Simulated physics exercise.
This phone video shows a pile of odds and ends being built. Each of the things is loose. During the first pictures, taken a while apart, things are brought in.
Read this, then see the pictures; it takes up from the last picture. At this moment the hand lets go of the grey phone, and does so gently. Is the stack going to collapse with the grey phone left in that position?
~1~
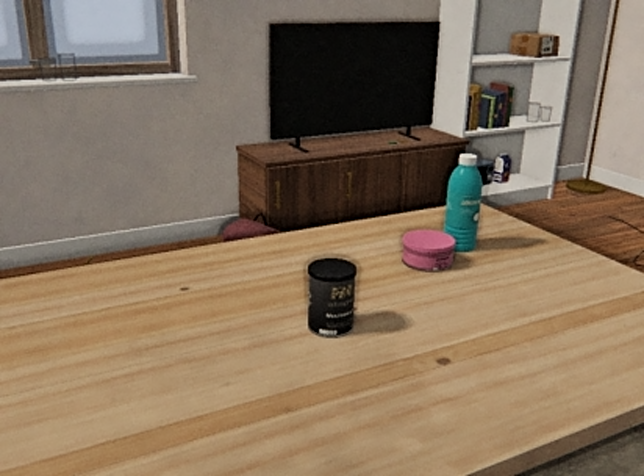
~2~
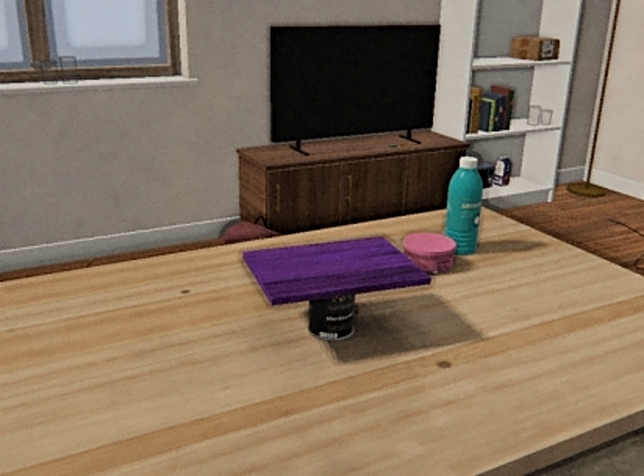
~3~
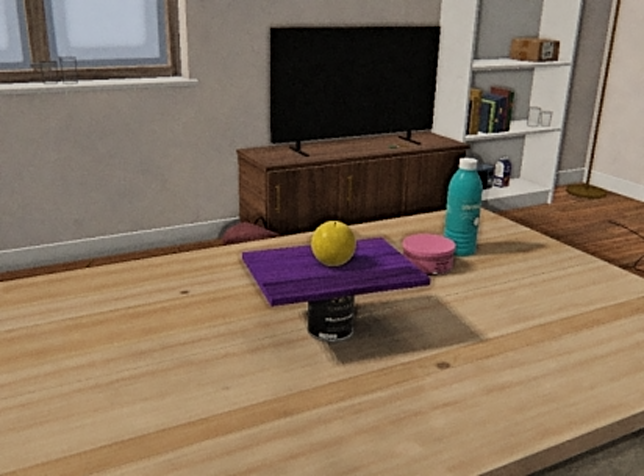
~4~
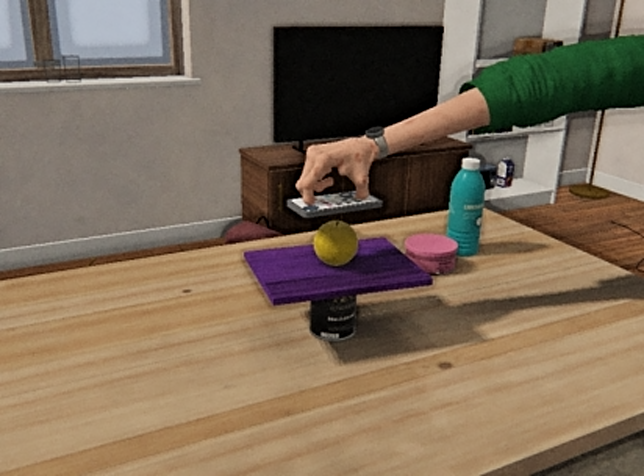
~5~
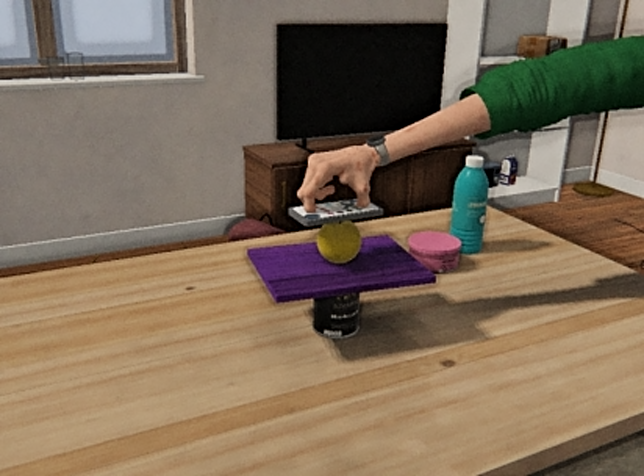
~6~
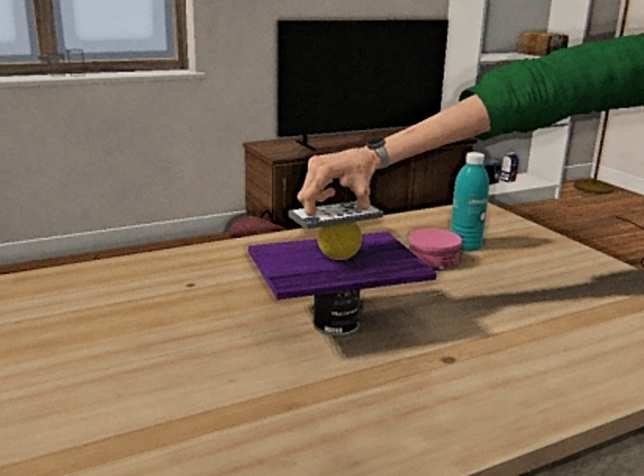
Yes, it collapses.
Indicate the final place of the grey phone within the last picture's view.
It ends near (308, 231).
Then, 0.30 s past the last view, grey phone rocked 28° from its first pose near (332, 216).
Then, 0.50 s past the last view, grey phone rocked 29° from its first pose near (321, 221).
Then, 0.60 s past the last view, grey phone rocked 40° from its first pose near (314, 224); yellow apple displaced a little.
Then, 0.70 s past the last view, grey phone rocked 53° from its first pose near (308, 231); yellow apple displaced a little.
Finally, down or leaning hard in the pile, grey phone; the other 5 still in place. Final places as the last picture's camera would see them, grey phone near (308, 231). The pile comes apart.
